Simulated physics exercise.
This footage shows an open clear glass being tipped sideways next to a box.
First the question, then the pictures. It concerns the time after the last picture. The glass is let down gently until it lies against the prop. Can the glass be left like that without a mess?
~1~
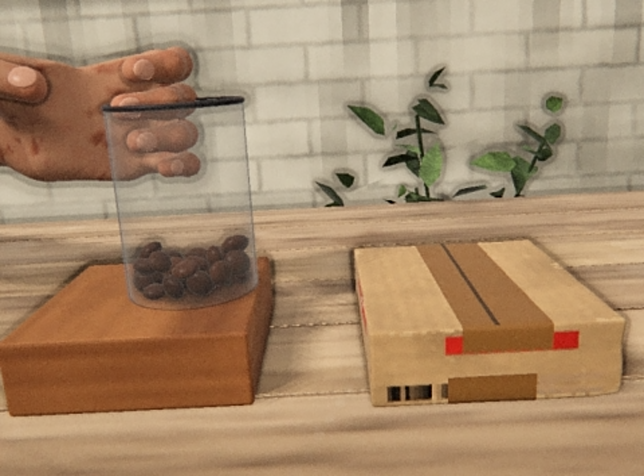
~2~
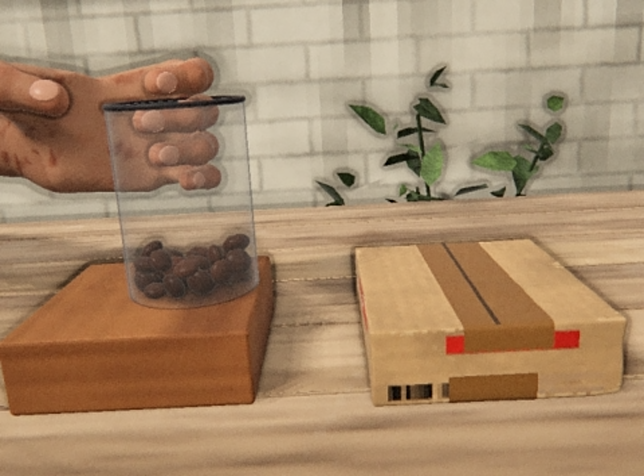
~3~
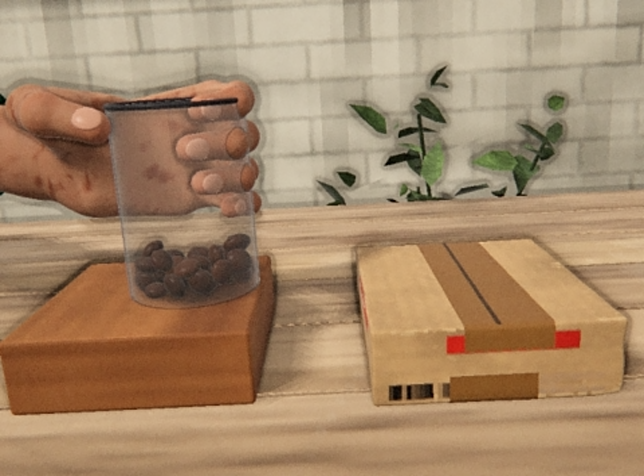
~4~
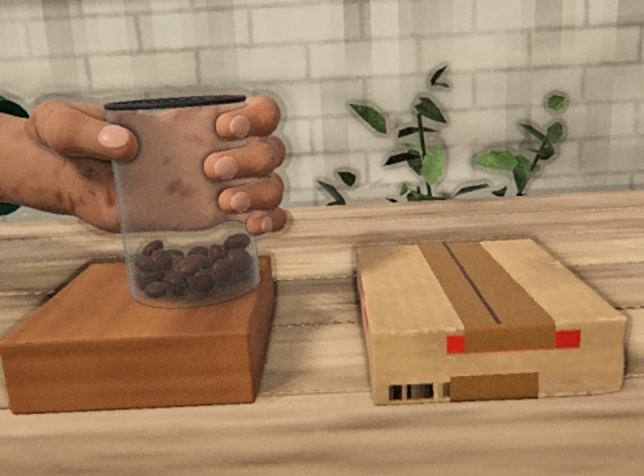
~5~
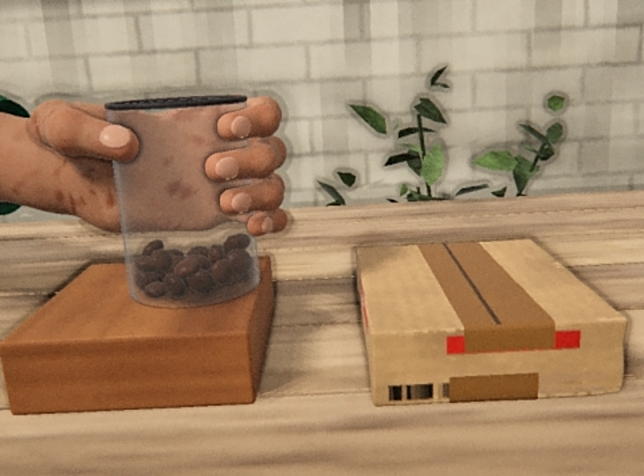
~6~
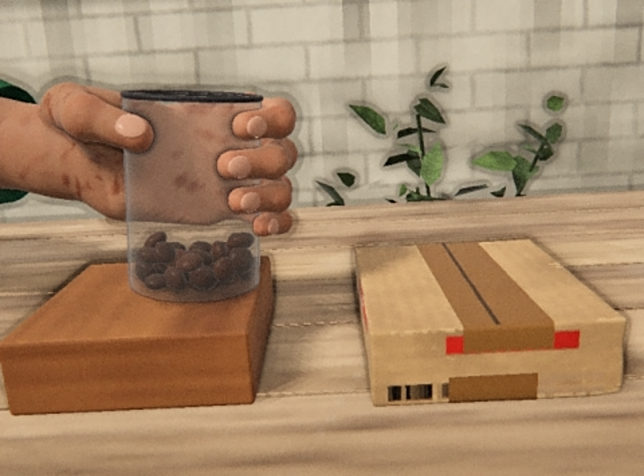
When it comes to rest there, the filling is kept in.
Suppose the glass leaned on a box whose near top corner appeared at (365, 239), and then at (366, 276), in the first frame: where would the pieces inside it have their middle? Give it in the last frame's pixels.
(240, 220), then (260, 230).
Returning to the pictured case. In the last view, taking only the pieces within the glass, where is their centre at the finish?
About (300, 252).
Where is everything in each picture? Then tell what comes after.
In the first frame, glass near (185, 198), a quarter full of flat chocolate drops; box near (465, 309), its top about level with the glass's foot.
In the second frame, glass near (186, 197), upright; rim near (242, 99); top of the contents near (161, 261).
In the third frame, glass near (186, 197), upright; rim near (242, 99); box near (466, 308).
In the fourth frame, glass near (187, 196), upright; rim near (242, 99); top of the contents near (162, 260).
In the fifth frame, glass near (187, 196), upright; rim near (243, 99); box near (466, 308).
In the sixth frame, glass near (194, 191), leaning 5°; rim near (260, 99); box near (465, 309), its top about level with the glass's foot.
Then, 0.60 s on from there, the glass leans 48°; everything is still inside.
Then, 1.12 s on from there, the glass leans 85°; everything is still inside.
Then, 1.57 s on from there, the glass rests on the box at 90°; everything is still inside.
In the end, the glass rests on the box at 90°; everything is still inside.
